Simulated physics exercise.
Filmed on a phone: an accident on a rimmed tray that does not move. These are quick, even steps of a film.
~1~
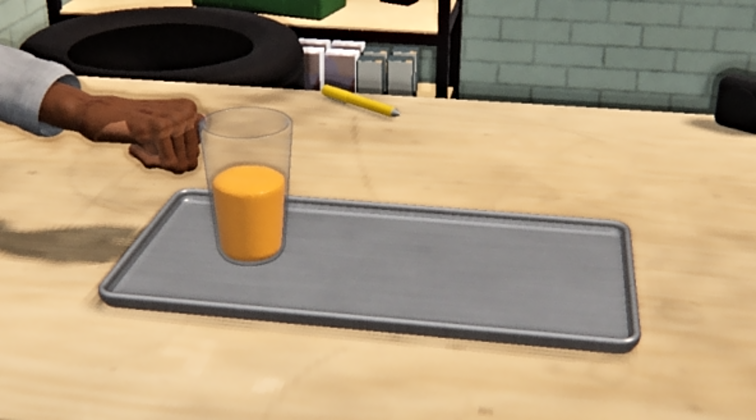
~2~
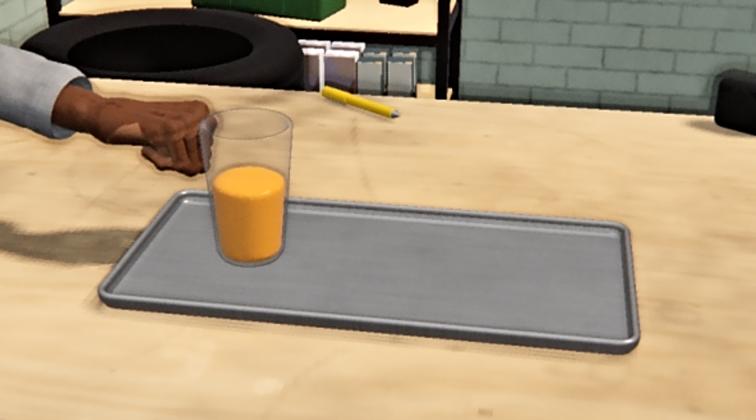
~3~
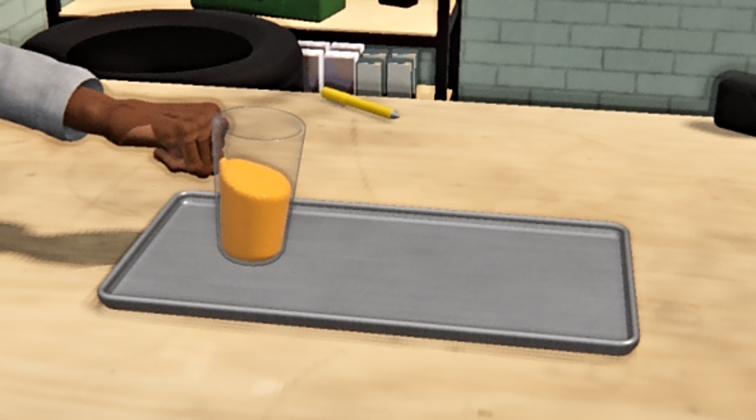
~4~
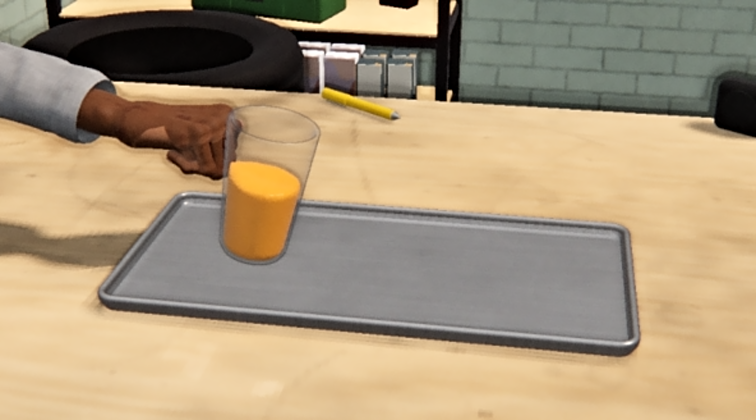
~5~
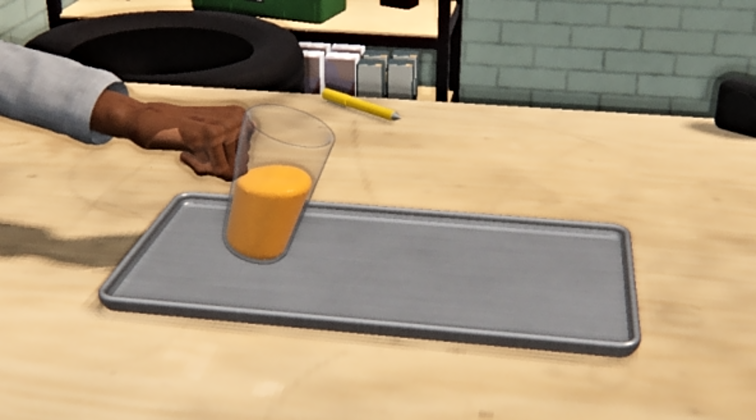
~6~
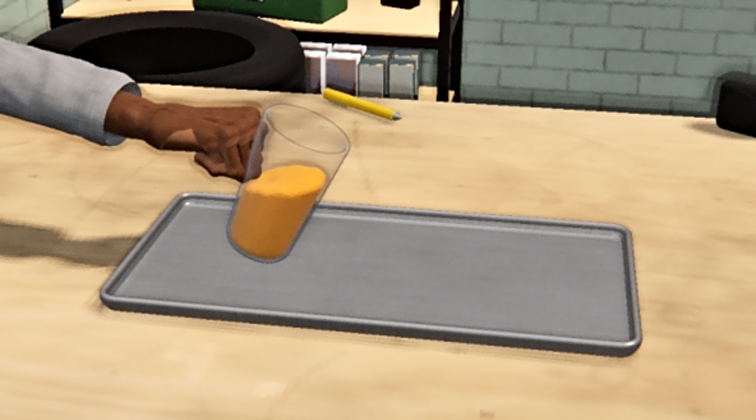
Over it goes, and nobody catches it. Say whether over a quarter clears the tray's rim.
As it turns out, more than a quarter leaves the tray.
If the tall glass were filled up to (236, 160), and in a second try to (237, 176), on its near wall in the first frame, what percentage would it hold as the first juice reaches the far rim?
Roughly 60 per cent, and 55 per cent.
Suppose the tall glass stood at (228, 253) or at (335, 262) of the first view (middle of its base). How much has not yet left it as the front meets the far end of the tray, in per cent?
In turn 60 and 75 in a hundred.
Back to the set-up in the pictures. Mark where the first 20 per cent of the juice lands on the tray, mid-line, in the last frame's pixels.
Roughly at (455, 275).
A moment on, the tall glass is falling and 100 per cent is in the glass, 0 on the tray and 0 above or beyond its rim.
Next, the tall glass lies on its side and 97 per cent is in the glass, 1 on the tray and 2 above or beyond its rim.
Then the tall glass lies on its side and 53 per cent is in the glass, 39 on the tray and 7 above or beyond its rim.
Later the tall glass lies on its side and 25 per cent is in the glass, 40 on the tray and 34 above or beyond its rim.
At rest 65 per cent is held by tray and glass, 35 is off the tray.
